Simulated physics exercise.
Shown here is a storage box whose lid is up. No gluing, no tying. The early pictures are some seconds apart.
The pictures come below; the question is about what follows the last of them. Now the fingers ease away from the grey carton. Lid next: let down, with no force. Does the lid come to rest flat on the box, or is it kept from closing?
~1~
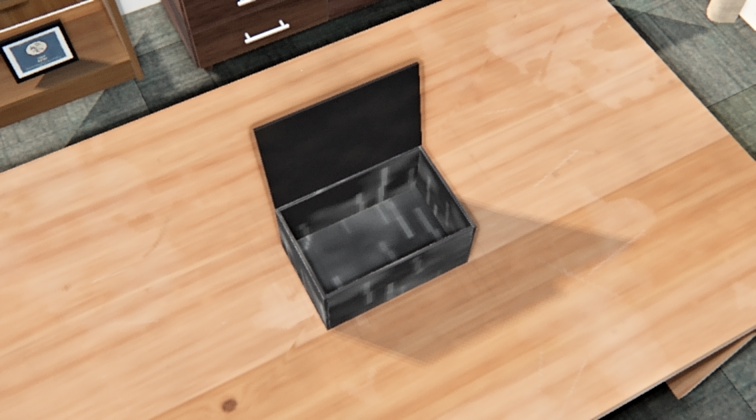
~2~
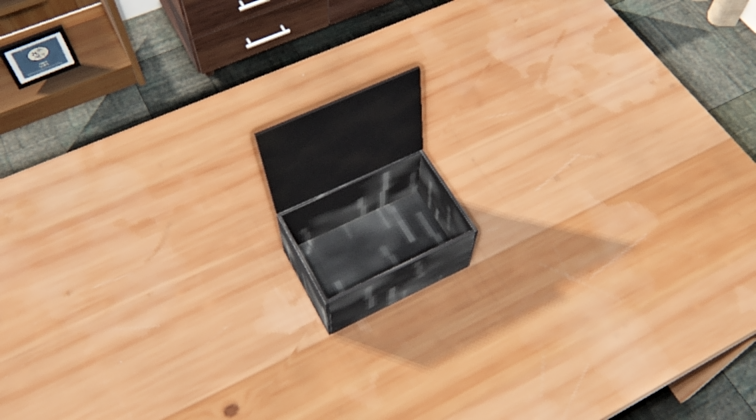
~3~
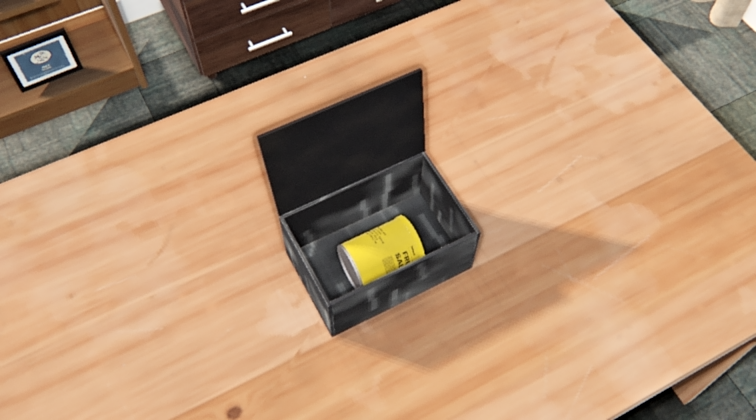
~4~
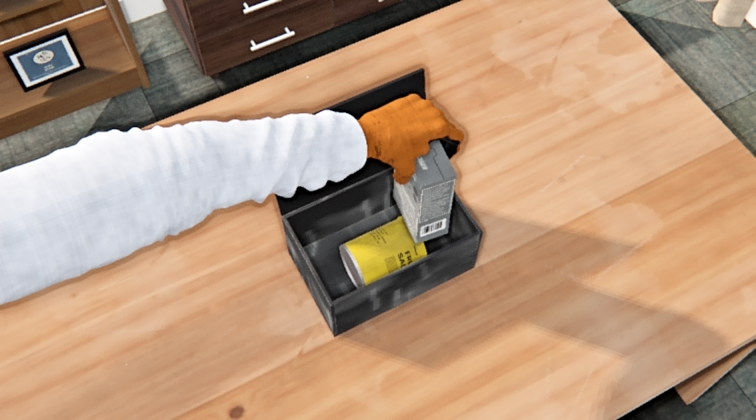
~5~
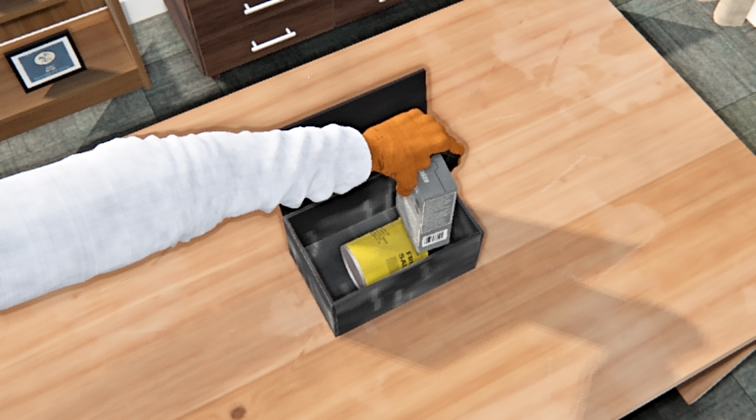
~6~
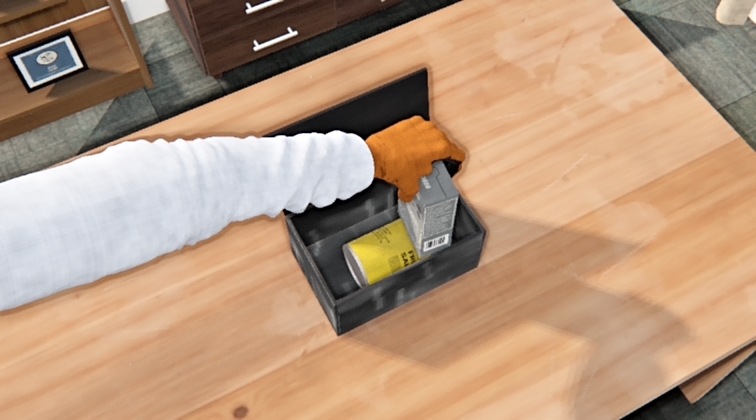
The lid leaves a gap.
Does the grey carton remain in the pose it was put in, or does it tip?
By the end it has leaned over.
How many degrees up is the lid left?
Lid angle from rim - close to 40°.
Then, 0.70 s past the last view, grey carton rocked 42° from its first pose near (453, 206); yellow tin displaced a little.
Then, 1.40 s past the last view, lid 72° above the rim; grey carton rocked 45° from its first pose near (452, 206); yellow tin displaced a little.
Then, 2.50 s past the last view, lid 42° above the rim; grey carton rocked 48° from its first pose near (451, 205); yellow tin displaced a little.
Finally, lid 42° above the rim; down or leaning hard in the box, grey carton; moved from the start, yellow tin. Final places as the last picture's camera would see them, grey carton near (451, 205).
